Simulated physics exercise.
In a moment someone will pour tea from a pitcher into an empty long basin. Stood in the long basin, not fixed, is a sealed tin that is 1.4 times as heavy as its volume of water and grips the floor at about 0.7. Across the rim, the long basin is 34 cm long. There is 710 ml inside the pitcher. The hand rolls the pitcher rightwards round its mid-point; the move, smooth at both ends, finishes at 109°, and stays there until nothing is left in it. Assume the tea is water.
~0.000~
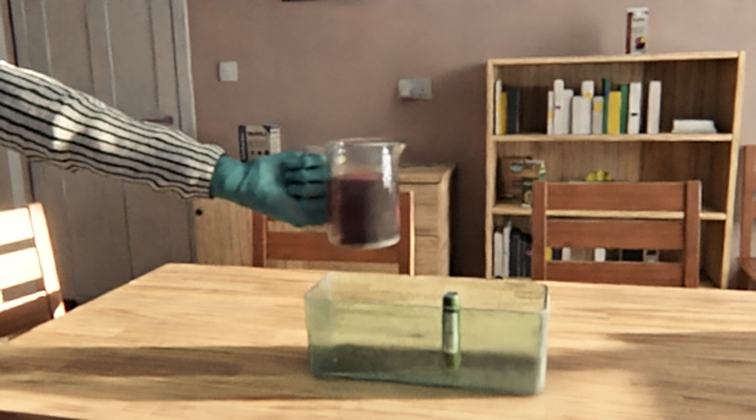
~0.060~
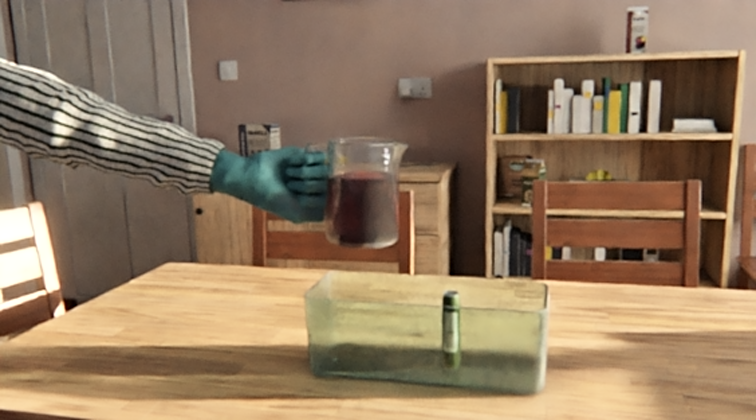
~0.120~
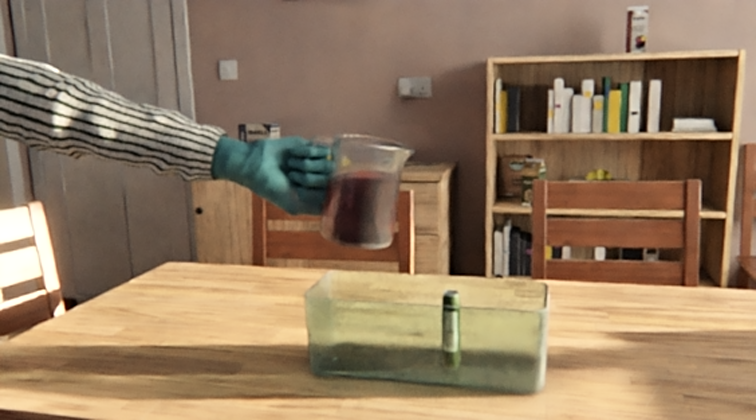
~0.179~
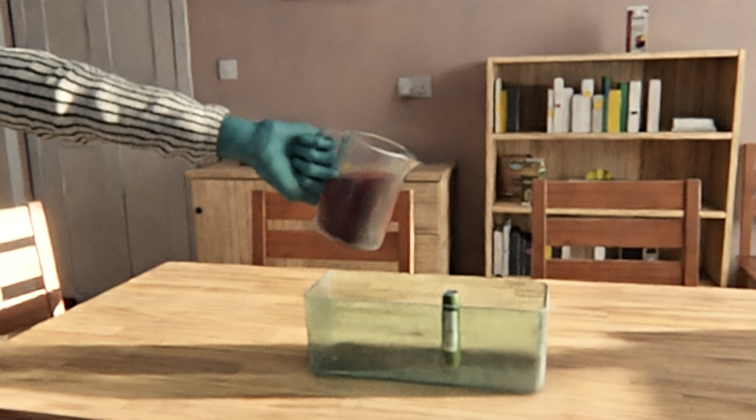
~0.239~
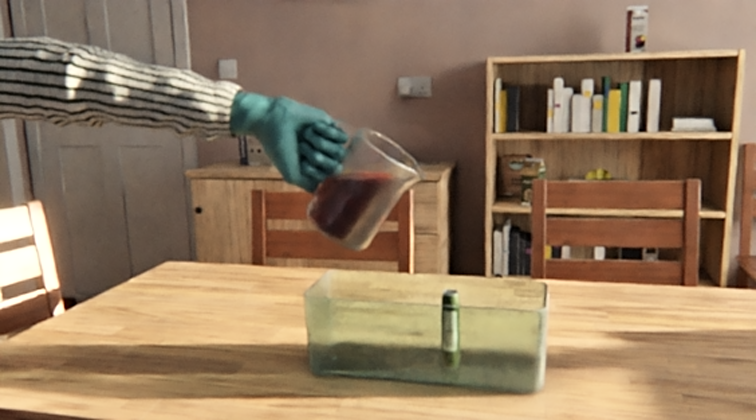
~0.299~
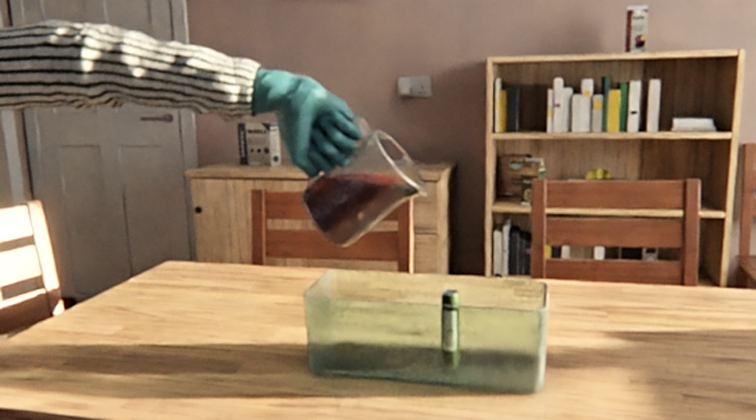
Gloved hand holding a glass pitcher of dark red liquid, then tilting it rightwards above a long basin on a wooden table.
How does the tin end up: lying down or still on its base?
It ends up lying down.
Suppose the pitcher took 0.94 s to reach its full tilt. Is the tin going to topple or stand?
The tin would overturn.
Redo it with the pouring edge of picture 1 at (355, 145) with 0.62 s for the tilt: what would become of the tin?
Then it stays on its base.
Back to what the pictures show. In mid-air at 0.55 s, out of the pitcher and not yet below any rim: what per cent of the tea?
It comes to about 24 percent.
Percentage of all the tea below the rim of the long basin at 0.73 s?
Near 62 per cent of the total.
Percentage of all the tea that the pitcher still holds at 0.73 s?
20 %.
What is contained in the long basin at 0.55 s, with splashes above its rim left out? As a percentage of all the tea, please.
About 10 per cent.
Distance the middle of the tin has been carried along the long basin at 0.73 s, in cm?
Near 0 cm.
By 0.55 s the tilt is 105° and 65 per cent is still to pour; the tin stands where it began.
By 0.73 s the tilt is 109° and 20 per cent is still to pour; the tin leans 4°.
By 0.92 s the tilt is 109° and 4 per cent is still to pour; the tin lies on its side.
By 1.12 s the tilt is 109° and 0 per cent is still to pour; the tin lies on its side.
At rest the tin lies on its side.
